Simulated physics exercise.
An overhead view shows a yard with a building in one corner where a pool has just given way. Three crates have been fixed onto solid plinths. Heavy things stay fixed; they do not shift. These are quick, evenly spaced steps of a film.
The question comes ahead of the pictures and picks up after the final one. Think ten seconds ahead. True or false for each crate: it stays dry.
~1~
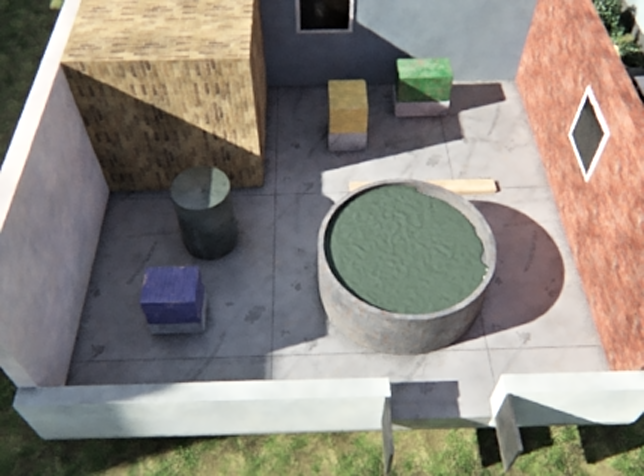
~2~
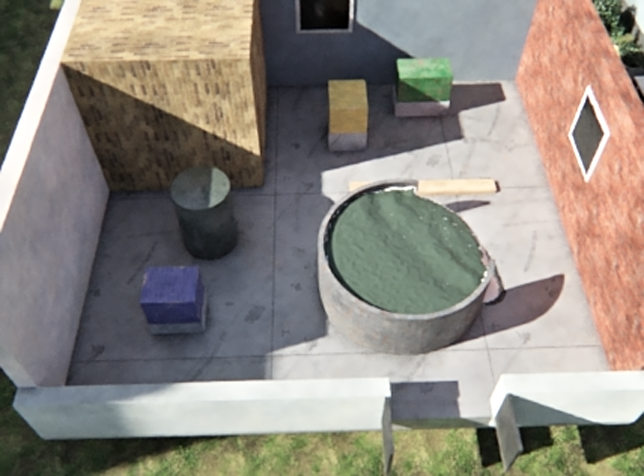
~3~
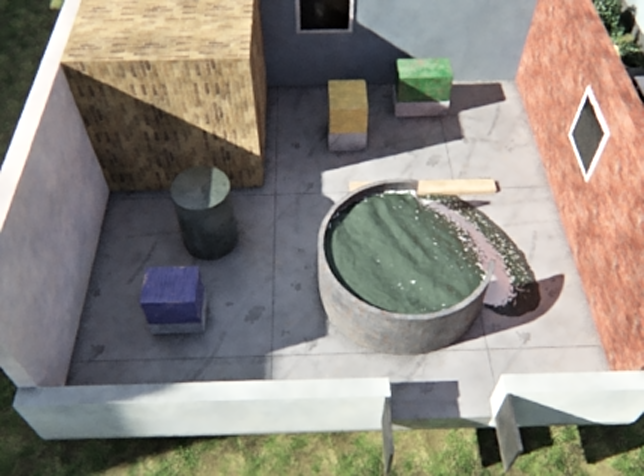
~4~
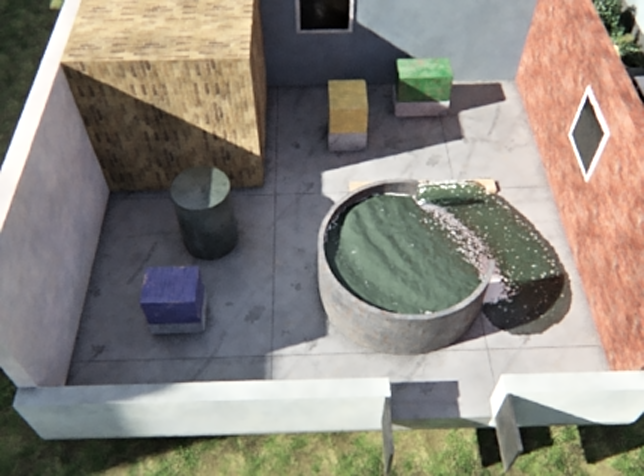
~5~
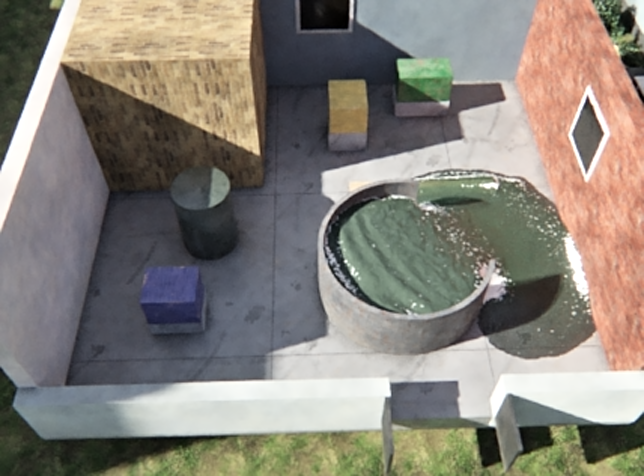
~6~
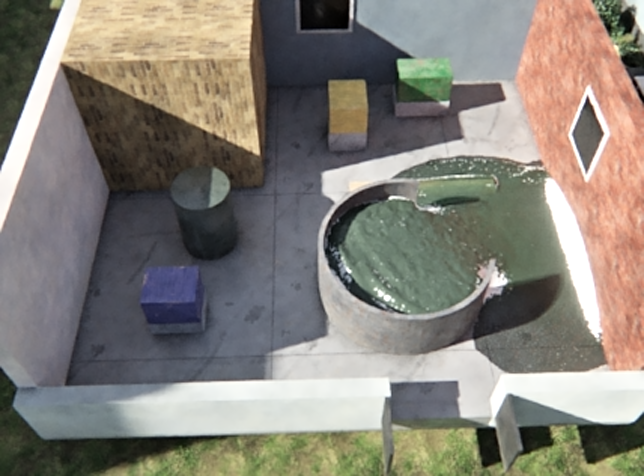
Green crate: False, it gets wet; yellow crate: True, it stays dry; blue crate: True, it stays dry.
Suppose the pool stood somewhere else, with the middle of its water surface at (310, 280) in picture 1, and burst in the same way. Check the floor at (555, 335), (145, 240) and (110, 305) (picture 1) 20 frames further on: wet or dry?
Results in order - swamped, left untouched, left untouched.
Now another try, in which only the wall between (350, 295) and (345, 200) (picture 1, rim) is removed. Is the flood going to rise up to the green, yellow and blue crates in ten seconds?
Result: Green crate is left untouched, yellow crate is left untouched, blue crate gets overtopped.
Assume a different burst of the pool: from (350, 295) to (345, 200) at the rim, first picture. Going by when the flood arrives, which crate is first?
My pick is the blue one.
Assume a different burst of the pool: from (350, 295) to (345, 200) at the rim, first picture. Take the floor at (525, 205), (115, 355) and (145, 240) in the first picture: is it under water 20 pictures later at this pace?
Those three places would be still unsoaked, soaking and soaking, in that order.
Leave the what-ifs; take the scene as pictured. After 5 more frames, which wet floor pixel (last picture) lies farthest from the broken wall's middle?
The farthest point of the front sits at (516, 81).
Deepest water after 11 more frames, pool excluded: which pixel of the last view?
That spot is close to (516, 81).
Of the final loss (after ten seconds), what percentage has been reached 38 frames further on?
Something close to 50 percent by that point.
A moment on, water covers 35 % of the floor; the green crate water round its plinth, the yellow crate water round its plinth, the blue crate not reached.
Next, water covers 40 % of the floor; the green crate water round its plinth, the yellow crate water round its plinth, the blue crate not reached.
Then, water covers 55 % of the floor; the green crate water round its plinth, the yellow crate water round its plinth, the blue crate not reached.
Later, water covers 90 % of the floor; the green crate water round its plinth, the yellow crate water round its plinth, the blue crate water round its plinth.
In the end, water covers 100 % of the floor; the green crate was topped, the yellow crate stayed above the water, the blue crate stayed above the water.
